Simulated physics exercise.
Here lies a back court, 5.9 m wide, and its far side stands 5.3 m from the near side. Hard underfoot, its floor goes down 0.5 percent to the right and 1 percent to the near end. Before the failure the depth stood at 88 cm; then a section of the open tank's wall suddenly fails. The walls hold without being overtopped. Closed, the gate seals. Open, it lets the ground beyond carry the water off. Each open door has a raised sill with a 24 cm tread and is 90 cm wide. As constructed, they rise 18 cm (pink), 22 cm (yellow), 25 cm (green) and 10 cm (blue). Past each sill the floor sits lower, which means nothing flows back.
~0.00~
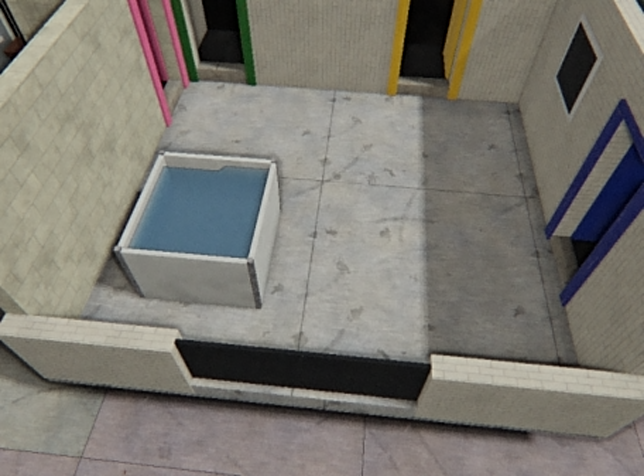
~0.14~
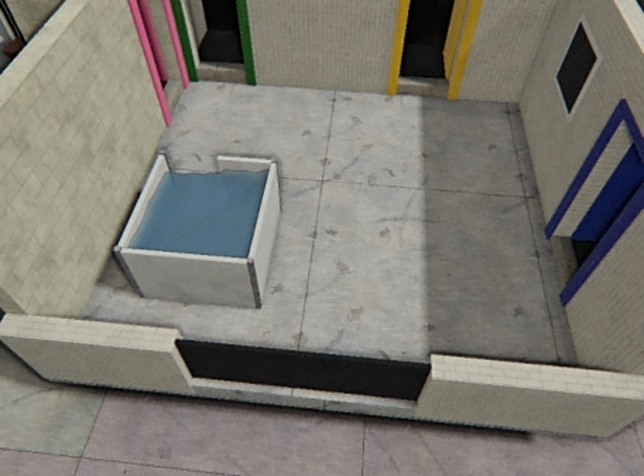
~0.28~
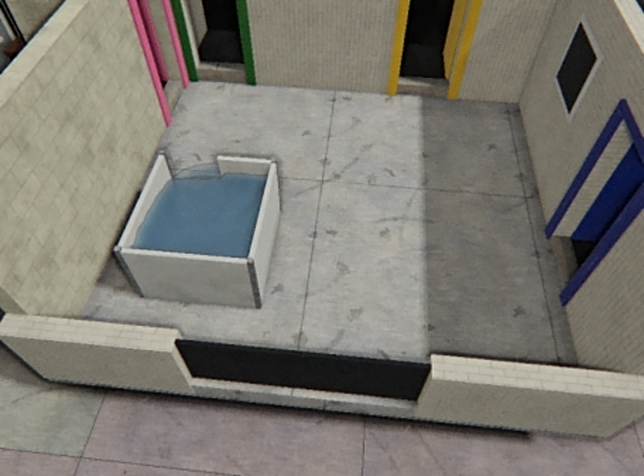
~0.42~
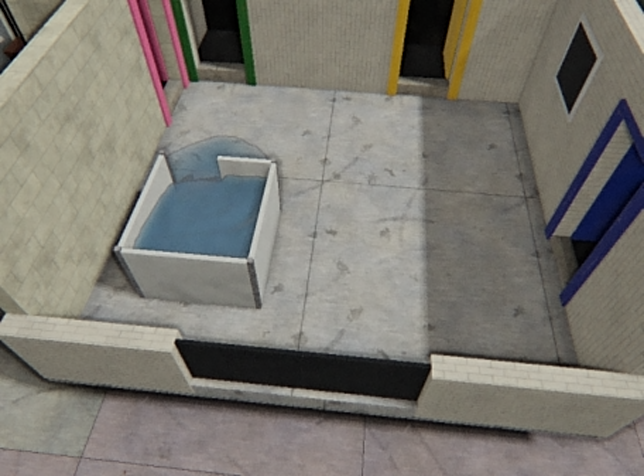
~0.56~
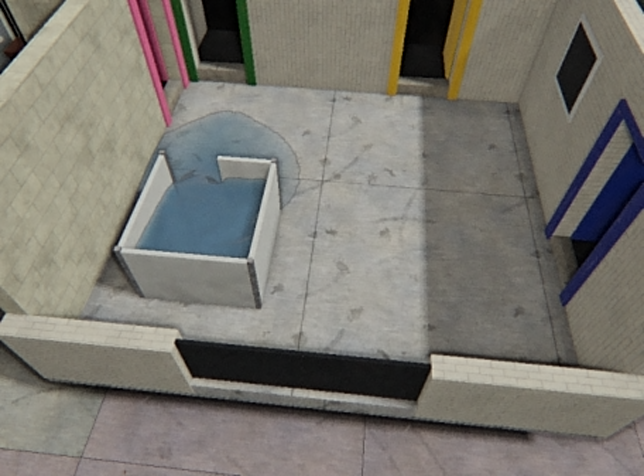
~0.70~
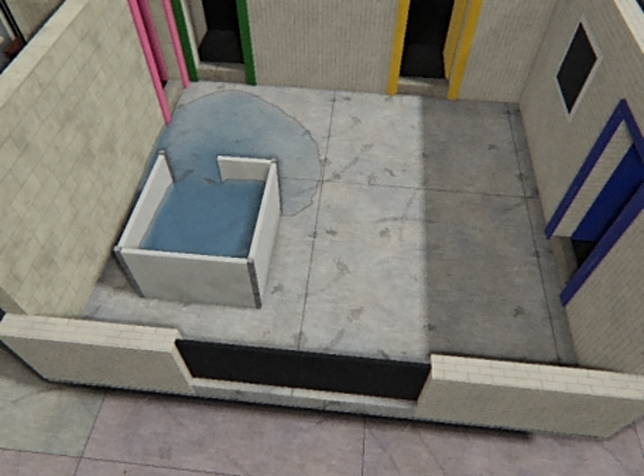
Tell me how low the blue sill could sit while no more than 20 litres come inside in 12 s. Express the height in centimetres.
At least 4.5 cm or so.
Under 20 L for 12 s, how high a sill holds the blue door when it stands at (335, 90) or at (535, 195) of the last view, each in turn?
About 11.5 cm for the first and 8.5 cm for the second.
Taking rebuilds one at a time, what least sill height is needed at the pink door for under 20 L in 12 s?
Roughly 20 cm at the pink door.
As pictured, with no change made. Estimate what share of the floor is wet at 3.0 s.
I'd say near 40 percent.
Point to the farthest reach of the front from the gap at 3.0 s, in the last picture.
Roughly at (512, 105) in the last view.
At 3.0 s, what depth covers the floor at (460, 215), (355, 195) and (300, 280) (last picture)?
Respectively 0 cm, 0 cm and 0 cm.
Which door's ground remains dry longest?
That would be the blue door.
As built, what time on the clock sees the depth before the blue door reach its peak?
It peaks around 5.5 s.
After 1.4 s water covers 30 % of the floor, deepest (50 cm) near (198, 83); it has not reached the blue door.
After 3.0 s water covers 40 % of the floor, deepest (28 cm) near (195, 115); it has not reached the blue door.
After 12.0 s water covers 95 % of the floor, deepest (15 cm) near (219, 366); 8 cm at the blue door, 0 litres in over its 10 cm sill.
At the blue door as built, the water arrived by 4.3 s and peaked near 8 cm at 5.4 s.
With a sill of 4 cm, 29 litres would have come in within the 12 s; with 5.5 cm, 12 litres. So under 20 litres takes about 4.5 cm.
